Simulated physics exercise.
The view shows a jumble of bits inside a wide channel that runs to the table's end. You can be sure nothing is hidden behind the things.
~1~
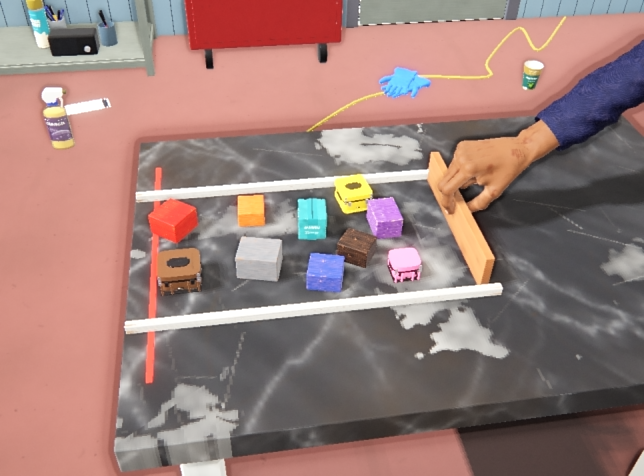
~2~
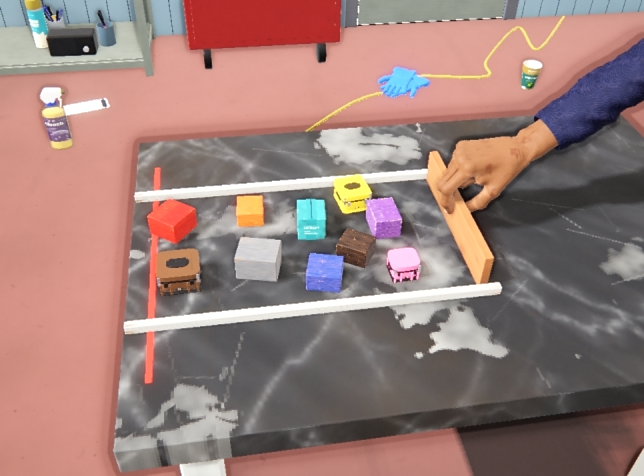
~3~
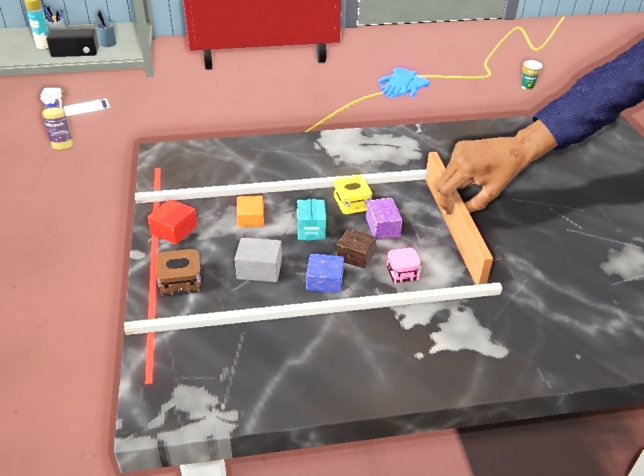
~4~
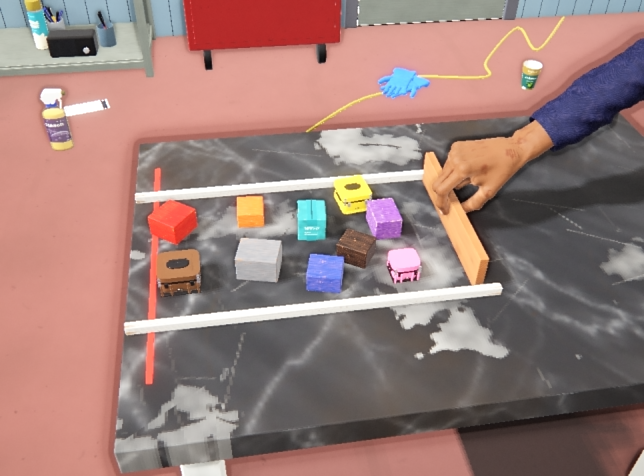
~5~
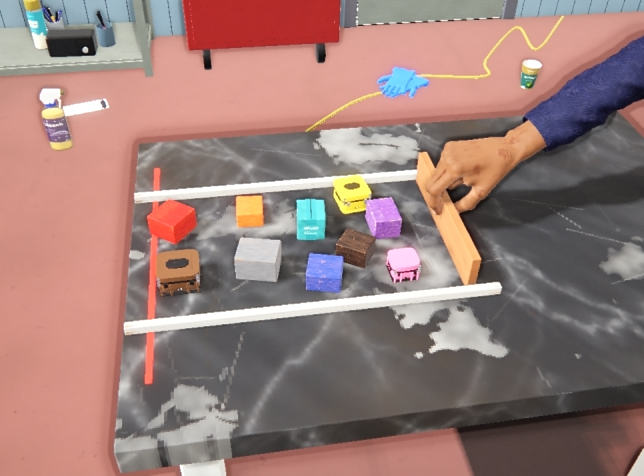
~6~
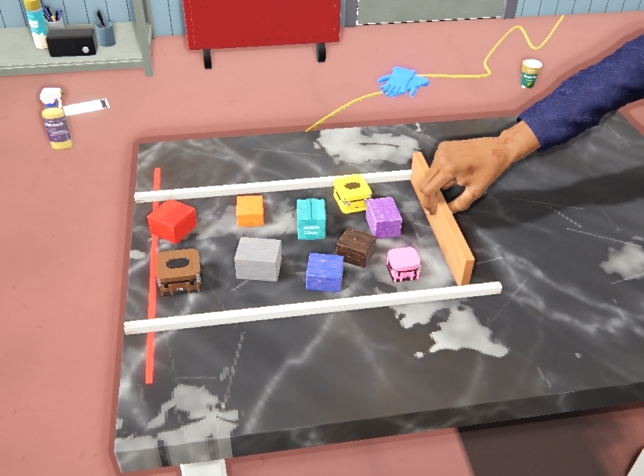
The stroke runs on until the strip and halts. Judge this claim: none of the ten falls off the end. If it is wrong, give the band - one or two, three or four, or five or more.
Wrong; five or more fall off.
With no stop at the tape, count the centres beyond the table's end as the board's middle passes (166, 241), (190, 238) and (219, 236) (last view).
It comes out as 6, then 2, then 0.
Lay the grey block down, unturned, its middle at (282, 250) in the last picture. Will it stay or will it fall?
From that start the object does not stay.
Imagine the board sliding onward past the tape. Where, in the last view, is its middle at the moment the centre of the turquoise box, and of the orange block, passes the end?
Its middle is around (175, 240) and around (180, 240).
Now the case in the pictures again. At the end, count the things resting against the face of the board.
That comes to 4.
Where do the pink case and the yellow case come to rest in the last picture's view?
In the last picture, roughly (136, 297) and (139, 212).
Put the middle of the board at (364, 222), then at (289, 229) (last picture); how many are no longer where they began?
Well, it's 4 at the first one and 8 at the second.
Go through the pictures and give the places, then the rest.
Red block (174, 220); brown case (180, 272); orange block (251, 211); board (457, 215); tape (155, 256), in the first frame.
Brown case (179, 272); turquoise box (311, 219), in the second frame.
Orange block (251, 211); blue block (325, 273), in the third frame.
Red block (173, 222); pink case (404, 266), in the fourth frame.
Brown case (179, 272); board (445, 215), in the fifth frame.
Red block (173, 221); brown case (179, 272); orange block (250, 211); board (439, 215); tape (154, 257), in the sixth frame.
Soon after, none off yet; red block at rest near (173, 221); brown case at rest near (179, 272); orange block at rest near (250, 211).
After that, none off yet; red block moving near (165, 225); brown case displaced a little near (156, 277); orange block displaced well along near (191, 211).
In the end, the number that fall off is five or more; gone, blue block, turquoise box, grey block, orange block, brown case and red block.
